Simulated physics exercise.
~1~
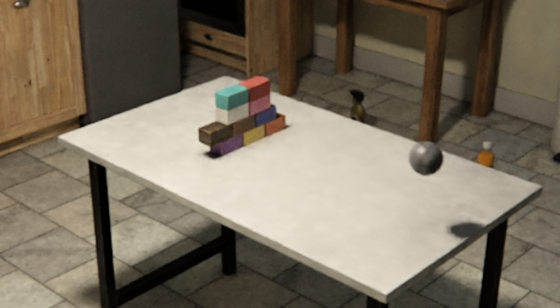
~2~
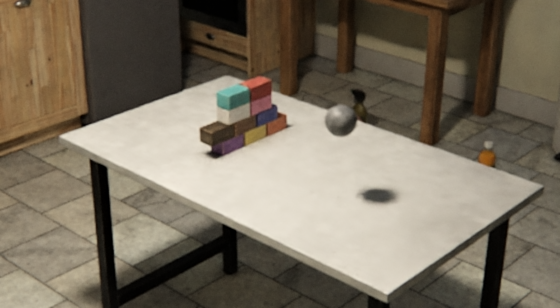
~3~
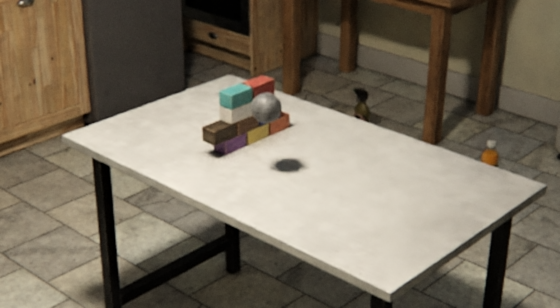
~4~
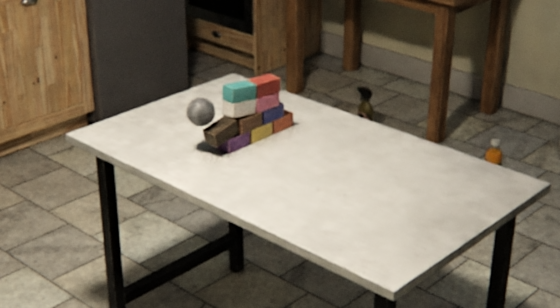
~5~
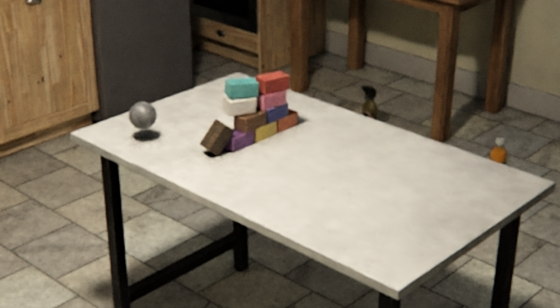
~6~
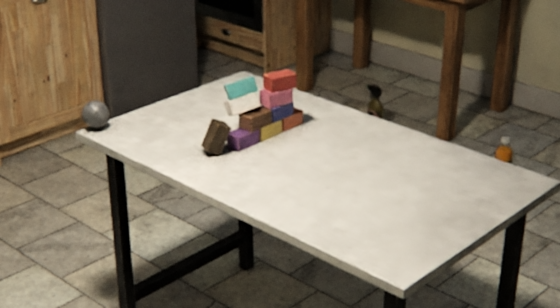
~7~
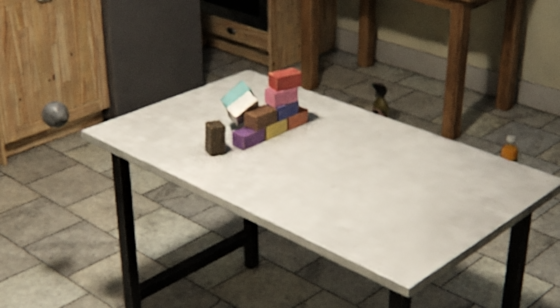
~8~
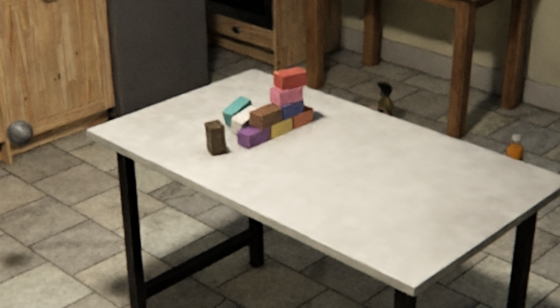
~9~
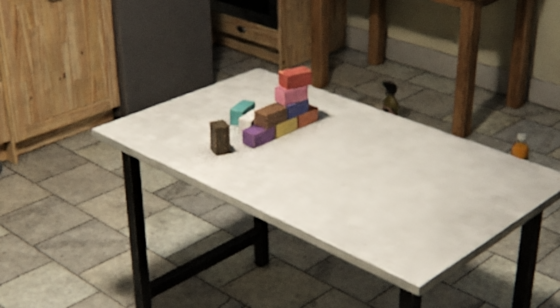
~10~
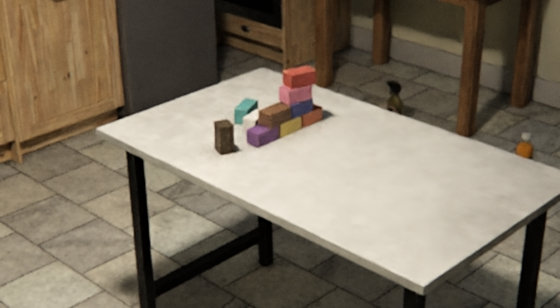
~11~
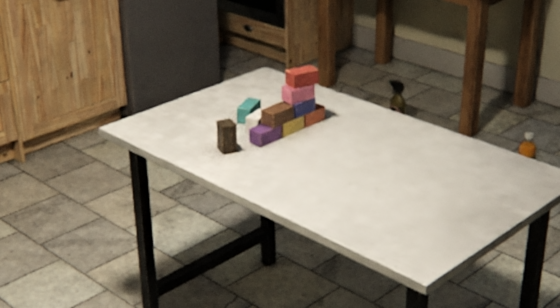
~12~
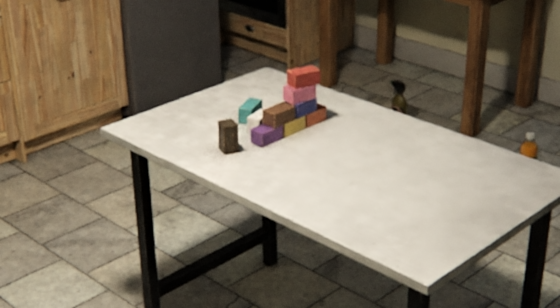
Grey ball flying left past stacked coloured blocks and off the table, with black, turquoise and white blocks toppling from the pile.
